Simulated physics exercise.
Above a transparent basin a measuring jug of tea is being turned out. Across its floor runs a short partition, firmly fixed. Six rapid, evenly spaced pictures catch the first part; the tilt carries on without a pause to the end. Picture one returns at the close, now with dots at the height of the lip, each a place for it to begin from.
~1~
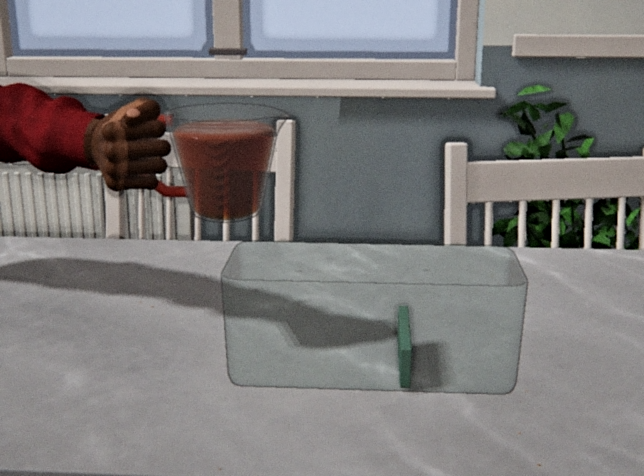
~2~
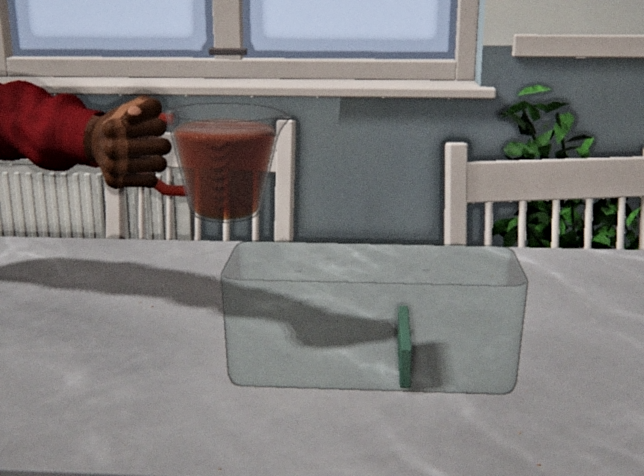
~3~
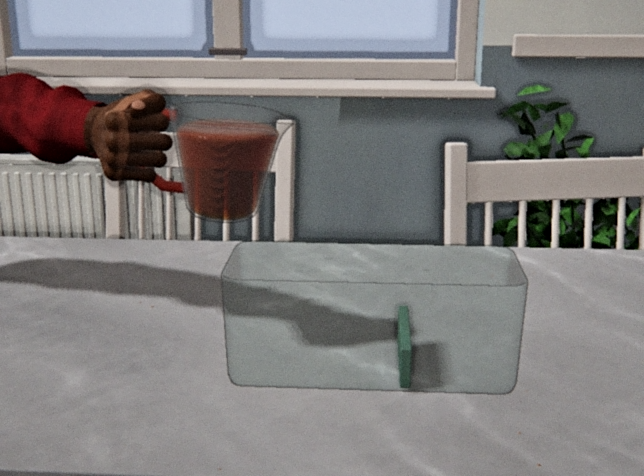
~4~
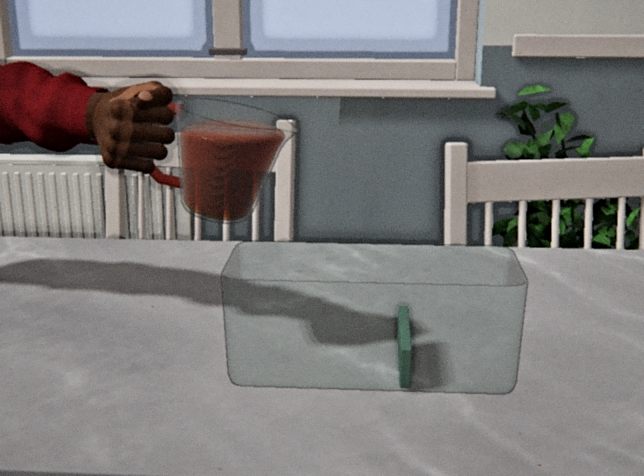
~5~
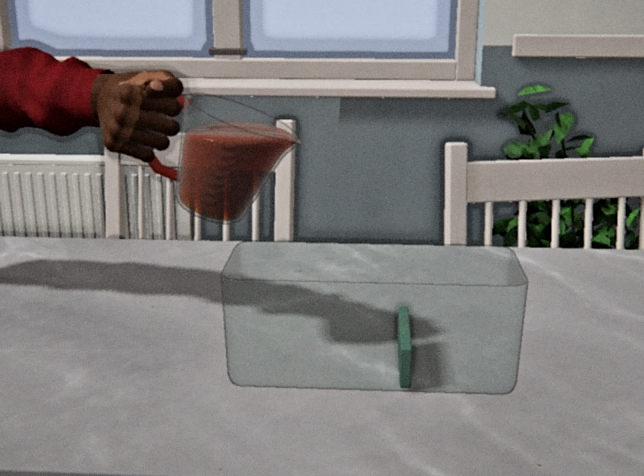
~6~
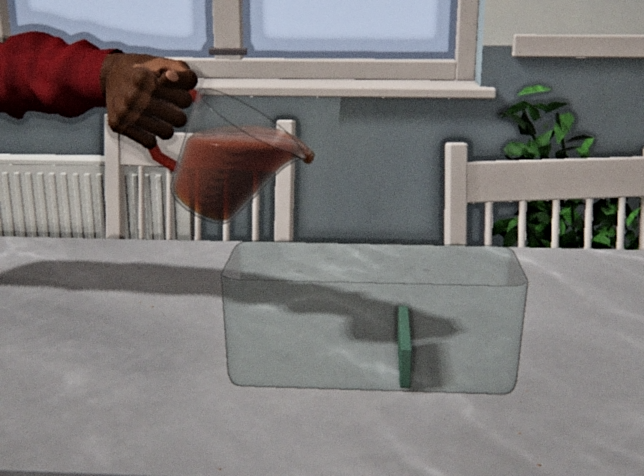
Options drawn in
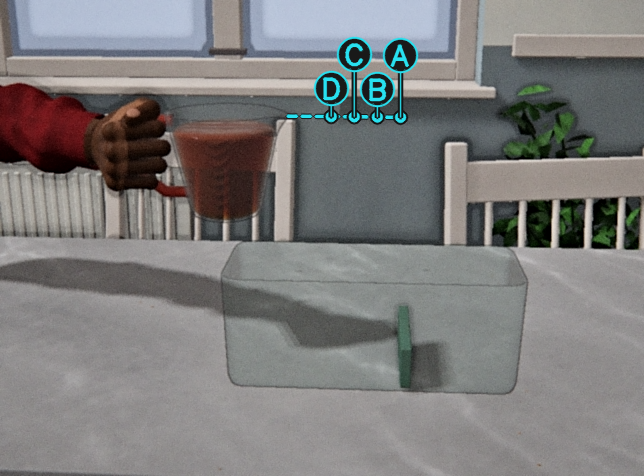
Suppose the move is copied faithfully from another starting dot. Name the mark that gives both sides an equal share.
Best: C.
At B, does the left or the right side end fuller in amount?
More ends on the right.
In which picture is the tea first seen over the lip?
In picture 6.
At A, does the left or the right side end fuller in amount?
More ends on the right.
In cyan, A at (400, 117); B at (377, 117); C at (354, 116); D at (331, 116).
Choosing A, about 10 % ends left of the wall and 90 % right of it.
Choosing B, about 25 % ends left of the wall and 75 % right of it.
Choosing C, about 52 % ends left of the wall and 48 % right of it.
Choosing D, about 80 % ends left of the wall and 19 % right of it.
